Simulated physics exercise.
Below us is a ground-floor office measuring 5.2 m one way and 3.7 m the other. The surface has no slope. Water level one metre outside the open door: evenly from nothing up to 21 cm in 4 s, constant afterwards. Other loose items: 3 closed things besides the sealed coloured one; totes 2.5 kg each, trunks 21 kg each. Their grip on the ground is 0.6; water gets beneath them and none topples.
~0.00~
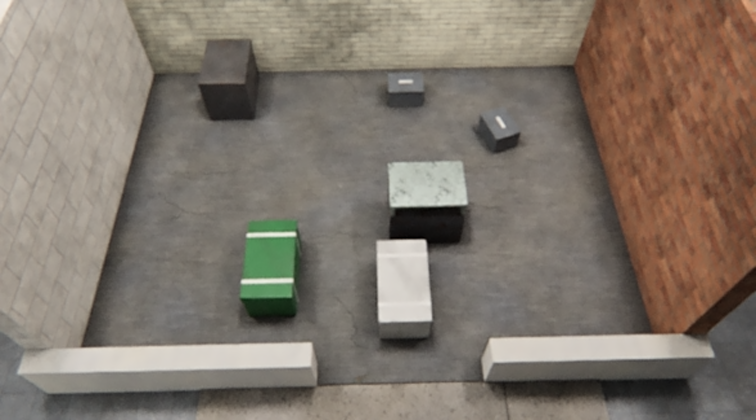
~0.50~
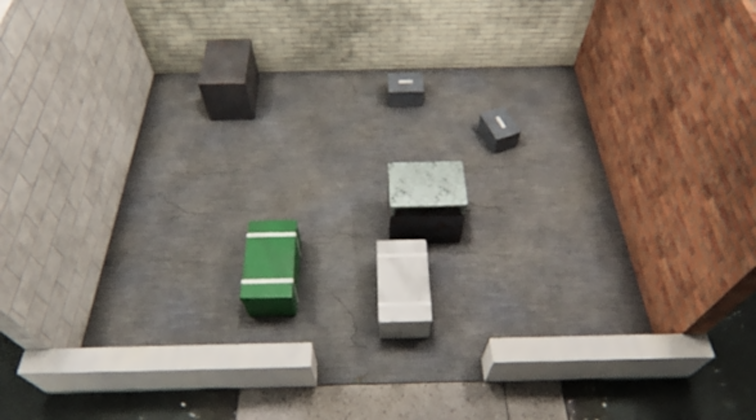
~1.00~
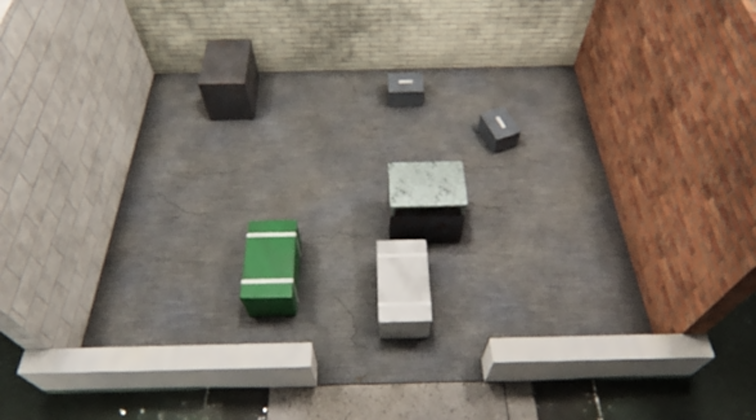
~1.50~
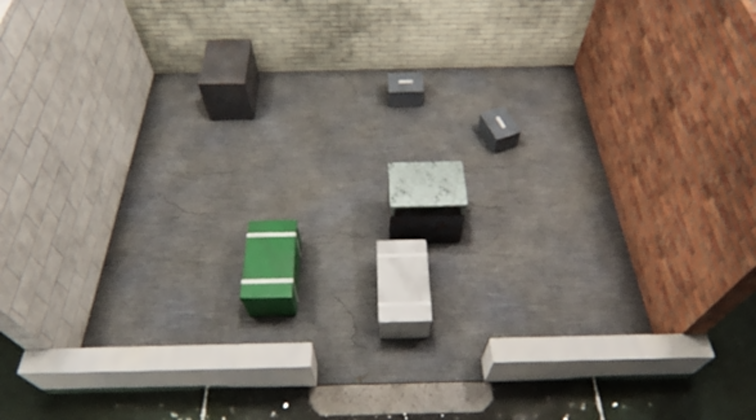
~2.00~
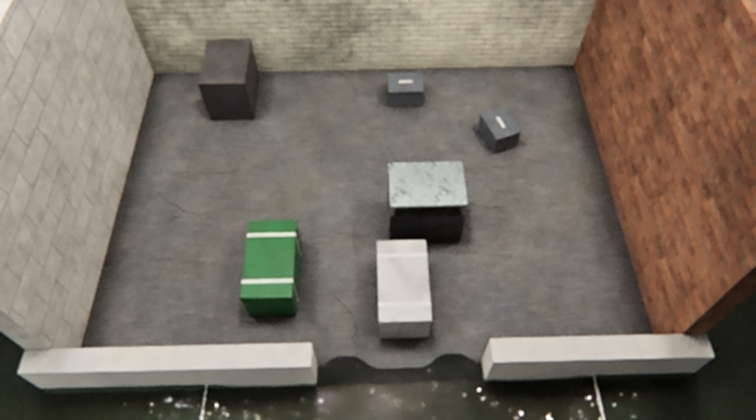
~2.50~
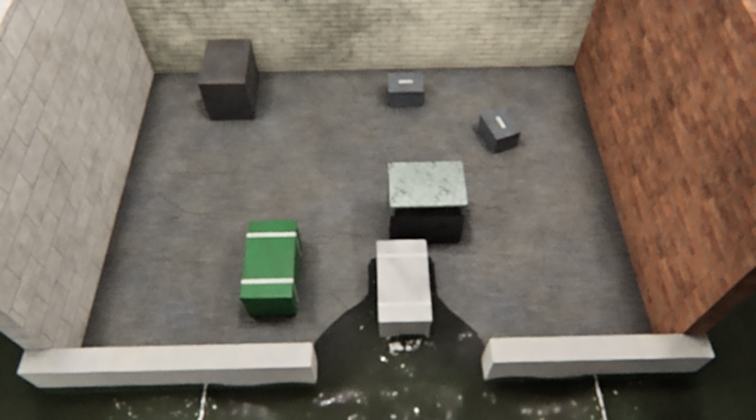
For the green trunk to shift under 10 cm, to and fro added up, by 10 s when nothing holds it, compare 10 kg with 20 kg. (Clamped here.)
The heavier one is still too little.
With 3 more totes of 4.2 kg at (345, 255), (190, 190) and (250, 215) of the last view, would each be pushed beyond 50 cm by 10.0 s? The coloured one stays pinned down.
Taking them in turn, the first is beyond the line, the second inside the line and the third inside the line.
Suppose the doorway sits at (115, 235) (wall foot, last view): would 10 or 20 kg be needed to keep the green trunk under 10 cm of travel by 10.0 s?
Both fall short.
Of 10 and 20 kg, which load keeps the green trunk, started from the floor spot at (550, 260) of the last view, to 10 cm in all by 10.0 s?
The answer: No weight will do.
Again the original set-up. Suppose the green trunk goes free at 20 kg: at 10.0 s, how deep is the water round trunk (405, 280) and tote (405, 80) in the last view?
10 and 7 cm.
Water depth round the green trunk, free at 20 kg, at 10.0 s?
Depth: Approx. 3 cm.
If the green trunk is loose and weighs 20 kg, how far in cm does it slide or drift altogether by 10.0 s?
Total distance: Near 60 cm.
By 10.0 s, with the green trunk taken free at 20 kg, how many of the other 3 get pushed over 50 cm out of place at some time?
That comes to 3.
After 3.5 s the green trunk would be 0 cm from its start with 10 kg and 0 cm from its start with 20 kg; 1 cm of water round it then.
After 4.5 s the green trunk would be 19 cm from its start with 10 kg and 2 cm from its start with 20 kg; 4 cm of water round it then.
After 7.0 s the green trunk would be 81 cm from its start with 10 kg and 37 cm from its start with 20 kg; 4 cm of water round it then.
After 10.0 s the green trunk would be 94 cm from its start with 10 kg and 58 cm from its start with 20 kg; 3 cm of water round it then.
